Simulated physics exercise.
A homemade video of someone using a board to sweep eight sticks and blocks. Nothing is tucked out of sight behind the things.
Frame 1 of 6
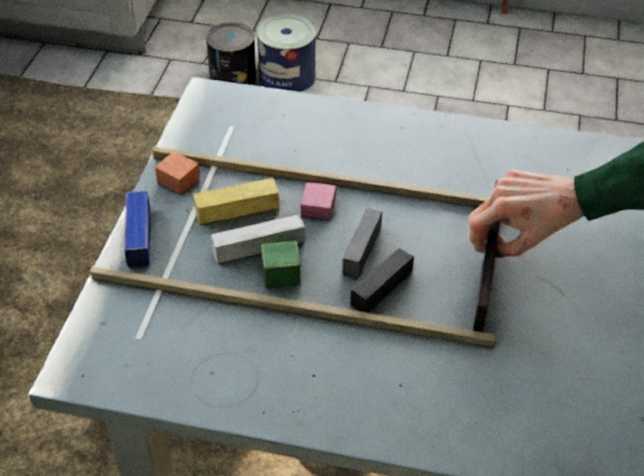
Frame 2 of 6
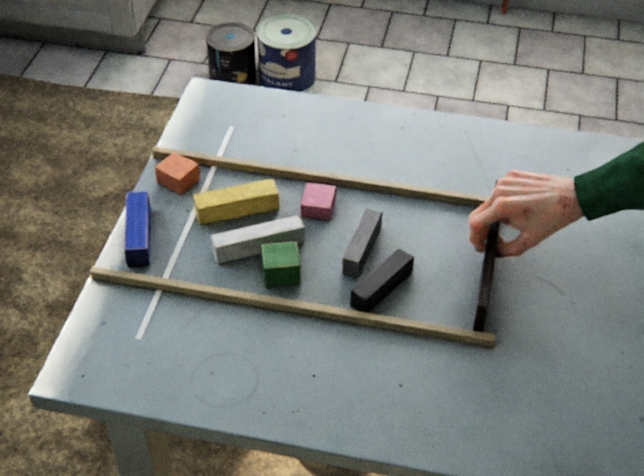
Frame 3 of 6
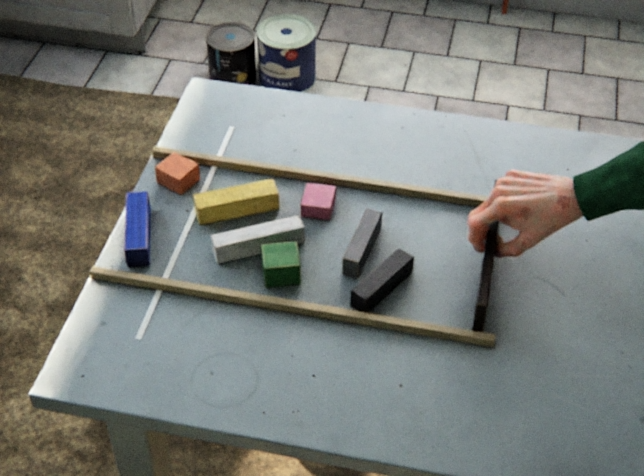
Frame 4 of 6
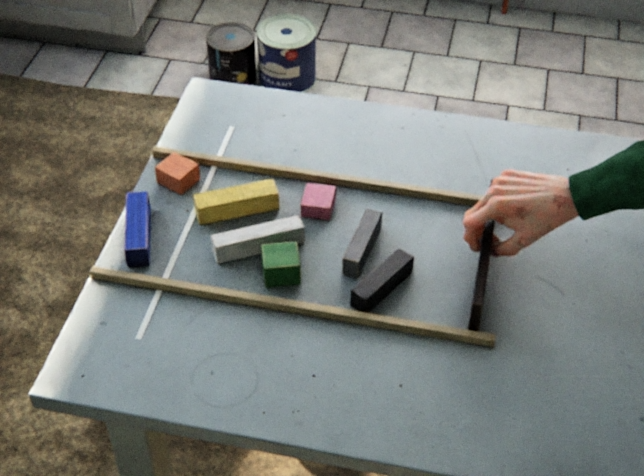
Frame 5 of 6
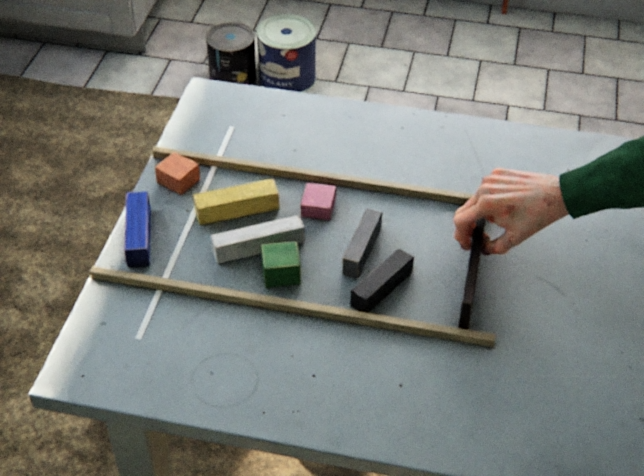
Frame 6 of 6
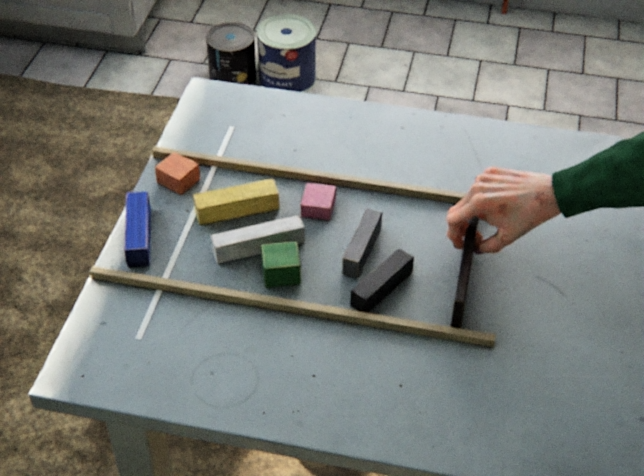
A hand slides a dark board slightly left between two rails toward eight still blocks.
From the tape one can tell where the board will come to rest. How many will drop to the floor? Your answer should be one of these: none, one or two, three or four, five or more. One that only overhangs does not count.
The count is one or two.
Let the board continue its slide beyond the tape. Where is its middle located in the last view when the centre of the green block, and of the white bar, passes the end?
About (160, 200), and (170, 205) for the other.
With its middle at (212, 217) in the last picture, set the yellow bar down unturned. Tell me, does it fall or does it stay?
Result: It does not come off.
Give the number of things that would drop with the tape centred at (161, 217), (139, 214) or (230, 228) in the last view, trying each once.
Respectively, 4, 7 and 0.
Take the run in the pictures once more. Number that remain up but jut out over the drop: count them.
The number overhanging is 3.
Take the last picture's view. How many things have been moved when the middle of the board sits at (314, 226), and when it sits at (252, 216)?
The first number is 5, the next one 6.
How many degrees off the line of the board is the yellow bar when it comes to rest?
It comes to around 25 degrees.
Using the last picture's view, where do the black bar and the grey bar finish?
(165, 247) and (171, 208).
Soon after, none off yet; blue stick at rest near (138, 229); orange block at rest near (178, 173); yellow bar at rest near (236, 202).
In the end, the number that fall off is one or two; gone, blue stick.
